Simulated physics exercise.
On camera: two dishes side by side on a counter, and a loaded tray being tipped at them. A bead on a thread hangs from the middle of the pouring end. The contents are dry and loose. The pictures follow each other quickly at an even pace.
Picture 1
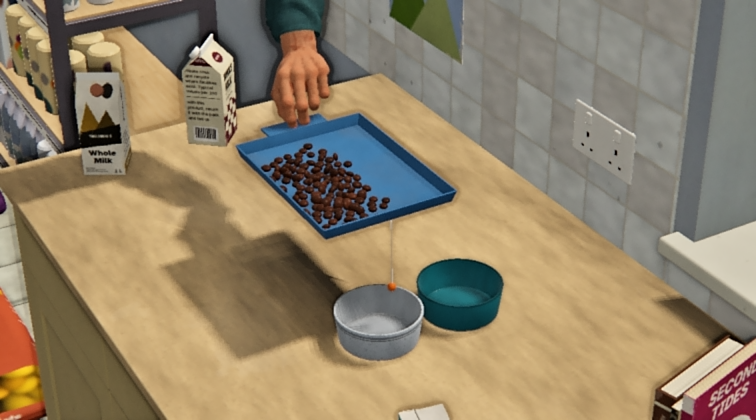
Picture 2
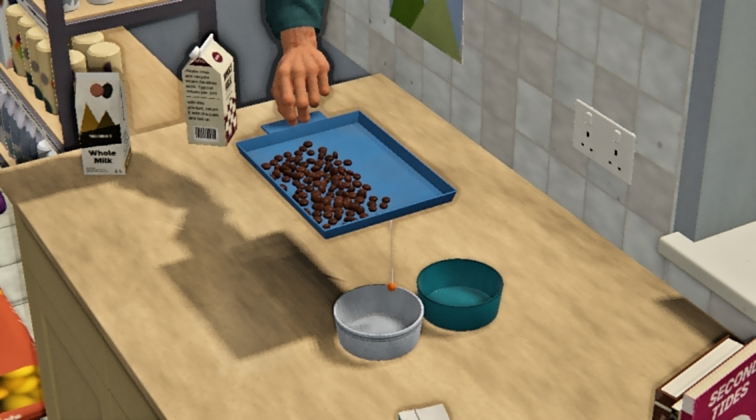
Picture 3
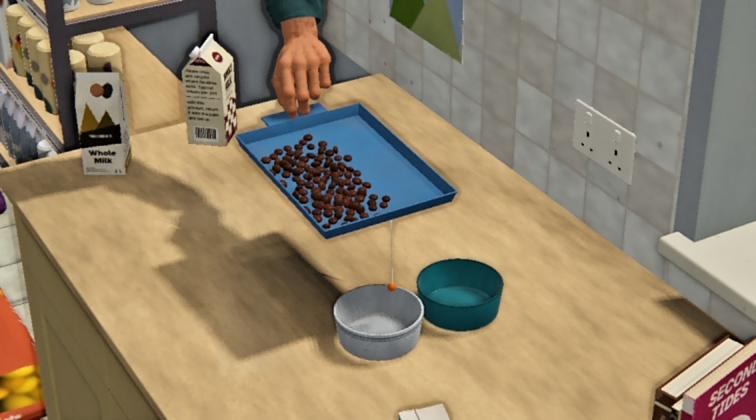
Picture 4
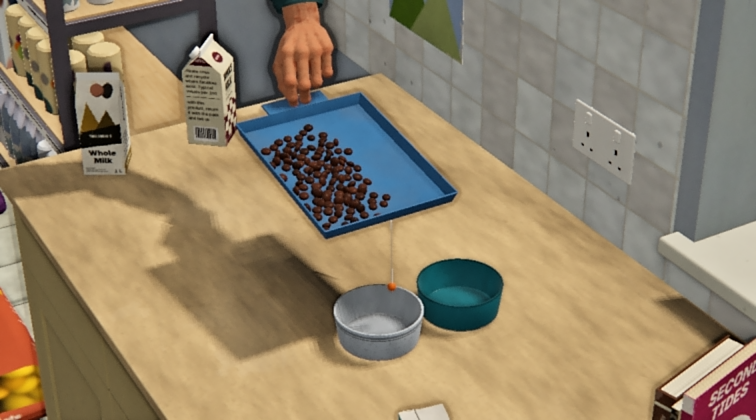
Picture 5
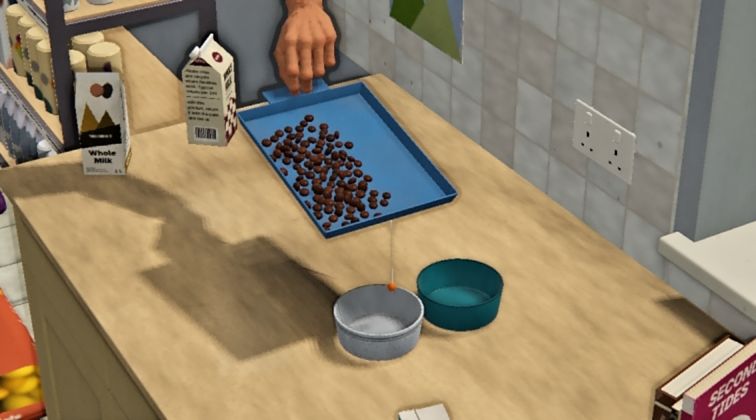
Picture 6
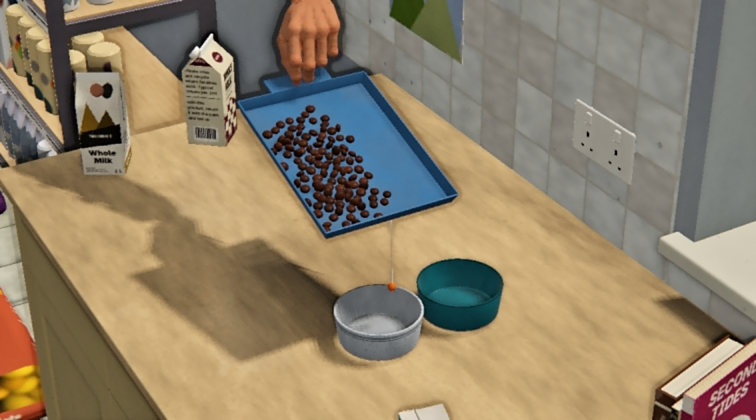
A hand lifts the handle end of a blue tray above a pale wooden counter, seen from above at an angle by a still camera. Brown chocolate drops lie loose along the tray's left side, with milk cartons to the left and a grey dish beside a teal one in front. The tray's far end rises slowly, tilting it towards the dishes, while an orange bead hangs steady on its thread.
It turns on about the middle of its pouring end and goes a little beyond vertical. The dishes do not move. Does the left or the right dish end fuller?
It favours the left-hand dish.
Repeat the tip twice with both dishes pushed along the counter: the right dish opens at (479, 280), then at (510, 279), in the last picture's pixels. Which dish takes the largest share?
At the first place left, at the second left.
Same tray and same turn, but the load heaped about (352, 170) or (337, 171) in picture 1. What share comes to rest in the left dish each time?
The first gives 40 %, the second 40 %.
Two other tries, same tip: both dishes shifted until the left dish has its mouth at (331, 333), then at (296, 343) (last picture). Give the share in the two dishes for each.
Roughly 70 per cent, and 50 per cent.
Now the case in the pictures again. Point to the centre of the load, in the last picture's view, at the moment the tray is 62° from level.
Close to (378, 209).
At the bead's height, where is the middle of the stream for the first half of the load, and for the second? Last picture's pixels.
Around (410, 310) and then (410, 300).
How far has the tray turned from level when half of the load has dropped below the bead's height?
Around 90° of tilt.
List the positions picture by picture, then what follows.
In the first frame, corners of the pouring end (326, 228) and (452, 190), level; middle of the load (323, 186), flat chocolate drops; left dish (401, 343); right dish (483, 315); bead on its thread (392, 287).
In the second frame, corners of the pouring end (326, 228) and (452, 190), level; middle of the load (323, 185).
In the third frame, corners of the pouring end (326, 228) and (452, 190), tipped barely, level across its low end; middle of the load (323, 181).
In the fourth frame, corners of the pouring end (327, 228) and (453, 191), tipped a little, level across its low end; middle of the load (324, 176).
In the fifth frame, corners of the pouring end (327, 229) and (453, 192), tipped a little, level across its low end; middle of the load (324, 172).
In the sixth frame, corners of the pouring end (328, 229) and (454, 193), tipped clearly, level across its low end; middle of the load (325, 167); left dish (401, 343); right dish (483, 315).
Just after the last frame, tray tipped steeply; almost all on the tray; just a few in the air.
A moment on, tray tipped past a quarter turn; about a tenth on the tray; roughly a third in the left dish; about a tenth in the right dish; roughly a third outside both; roughly a quarter in the air.
Further on, tray tipped past a quarter turn; roughly a third in the left dish; roughly a quarter in the right dish; roughly half outside both.
When it is over, tray tipped past a quarter turn; roughly a third in the left dish; roughly a quarter in the right dish; roughly half outside both.
